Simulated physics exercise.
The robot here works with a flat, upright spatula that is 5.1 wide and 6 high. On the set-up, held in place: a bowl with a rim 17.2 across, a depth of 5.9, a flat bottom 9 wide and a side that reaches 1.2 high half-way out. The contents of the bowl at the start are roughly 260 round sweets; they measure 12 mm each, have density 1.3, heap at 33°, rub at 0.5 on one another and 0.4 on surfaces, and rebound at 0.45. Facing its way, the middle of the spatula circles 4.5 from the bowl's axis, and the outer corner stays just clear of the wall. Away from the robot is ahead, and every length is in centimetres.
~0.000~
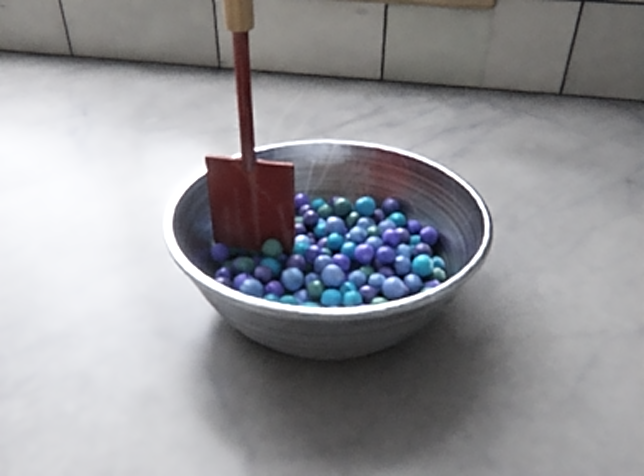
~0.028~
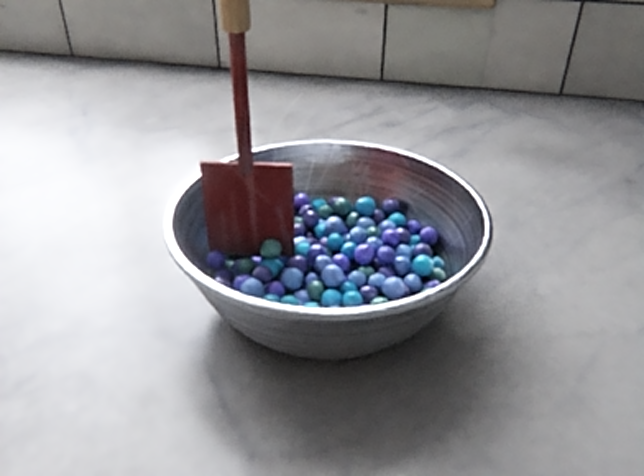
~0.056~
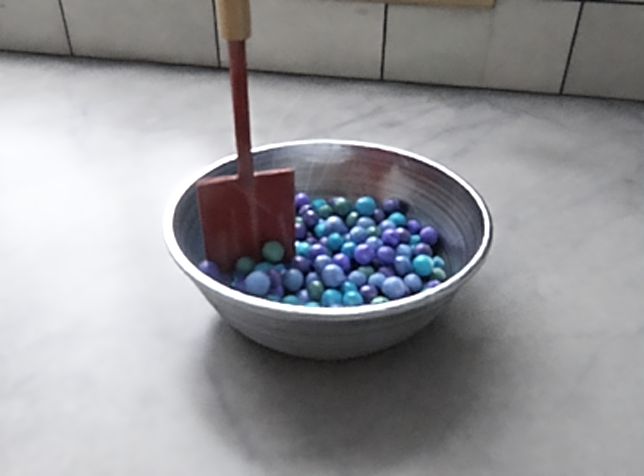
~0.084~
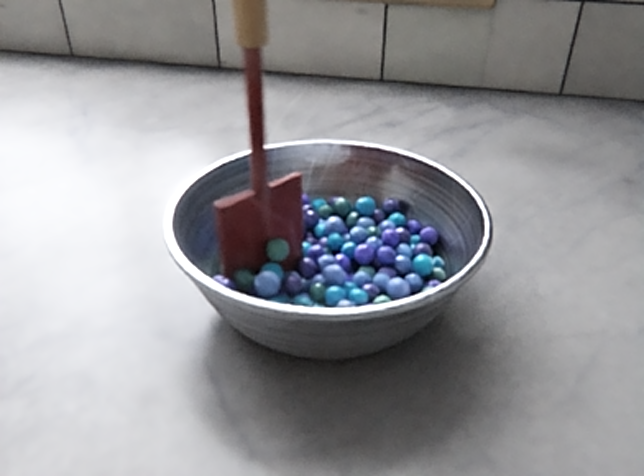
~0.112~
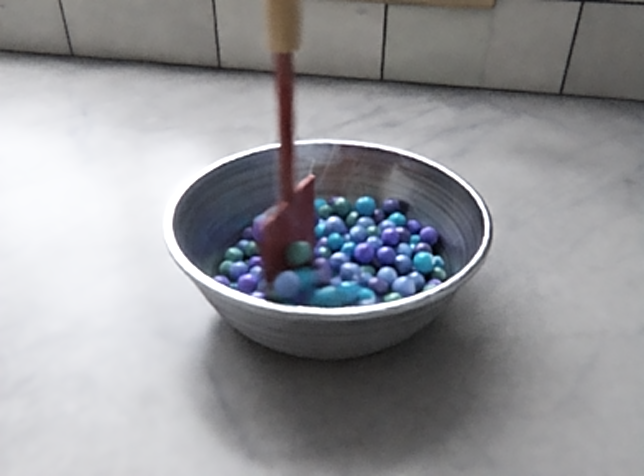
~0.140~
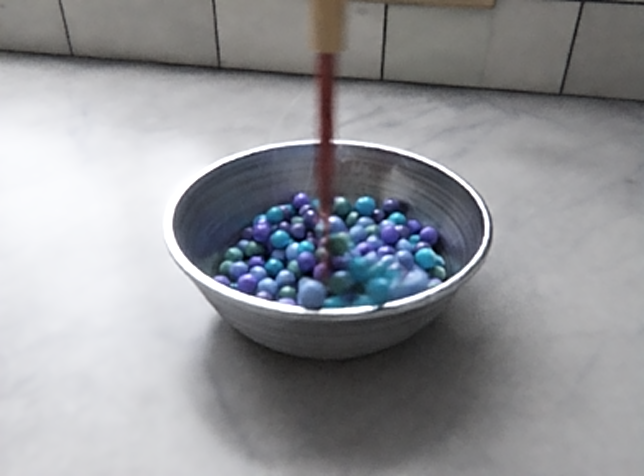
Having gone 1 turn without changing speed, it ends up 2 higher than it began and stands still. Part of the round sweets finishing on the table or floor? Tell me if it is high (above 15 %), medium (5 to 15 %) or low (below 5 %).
It is medium, 5 to 15 %.
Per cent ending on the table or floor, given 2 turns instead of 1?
I'd reckon near 20 per cent.
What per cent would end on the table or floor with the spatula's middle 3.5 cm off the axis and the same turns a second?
That would come to roughly 20 percent.
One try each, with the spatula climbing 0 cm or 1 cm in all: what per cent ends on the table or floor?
I'd reckon around 25 and 20 per cent.
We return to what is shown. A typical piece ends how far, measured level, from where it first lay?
My guess is close to 0 centimetres.
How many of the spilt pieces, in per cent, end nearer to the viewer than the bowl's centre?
My reading is roughly 20 per cent.
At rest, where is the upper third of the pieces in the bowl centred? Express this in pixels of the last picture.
The centre is near pixel (335, 238).
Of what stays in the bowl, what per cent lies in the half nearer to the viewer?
Near 45 per cent of what stays in the bowl.
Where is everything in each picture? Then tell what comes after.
The spatula neck at (247, 134), 0° round; upper third of the load around (334, 254), from x 220 to 435, top at y 200; 257 in the bowl, in the first frame.
The spatula neck at (244, 137), 8° round; upper third of the load around (334, 254), from x 215 to 435, top at y 200, in the second frame.
The spatula neck at (244, 149), 30° round; upper third of the load around (336, 254), from x 210 to 435, top at y 200, in the third frame.
The spatula neck at (259, 161), 53° round; upper third of the load around (336, 256), from x 220 to 435, top at y 200, in the fourth frame.
The spatula neck at (288, 169), 76° round; upper third of the load around (341, 263), from x 220 to 435, top at y 200, in the fifth frame.
The spatula neck at (326, 171), 99° round; upper third of the load around (365, 262), from x 220 to 435, top at y 200; 257 in the bowl, in the sixth frame.
After 0.26 s, 197° round, highest piece 9 above the table; 245 in the bowl, 1 on the table or floor, 11 in flight or on the tool.
After 0.38 s, 295° round, highest piece 7 above the table; 233 in the bowl, 14 on the table or floor, 10 in flight or on the tool.
After 0.63 s, 0° round, highest piece 4 above the table; 231 in the bowl, 26 on the table or floor.
After 1.33 s, 0° round, highest piece 4 above the table; 231 in the bowl, 26 on the table or floor.
In the end, 231 in the bowl, 26 on the table or floor. That is 10 % on the table or floor.
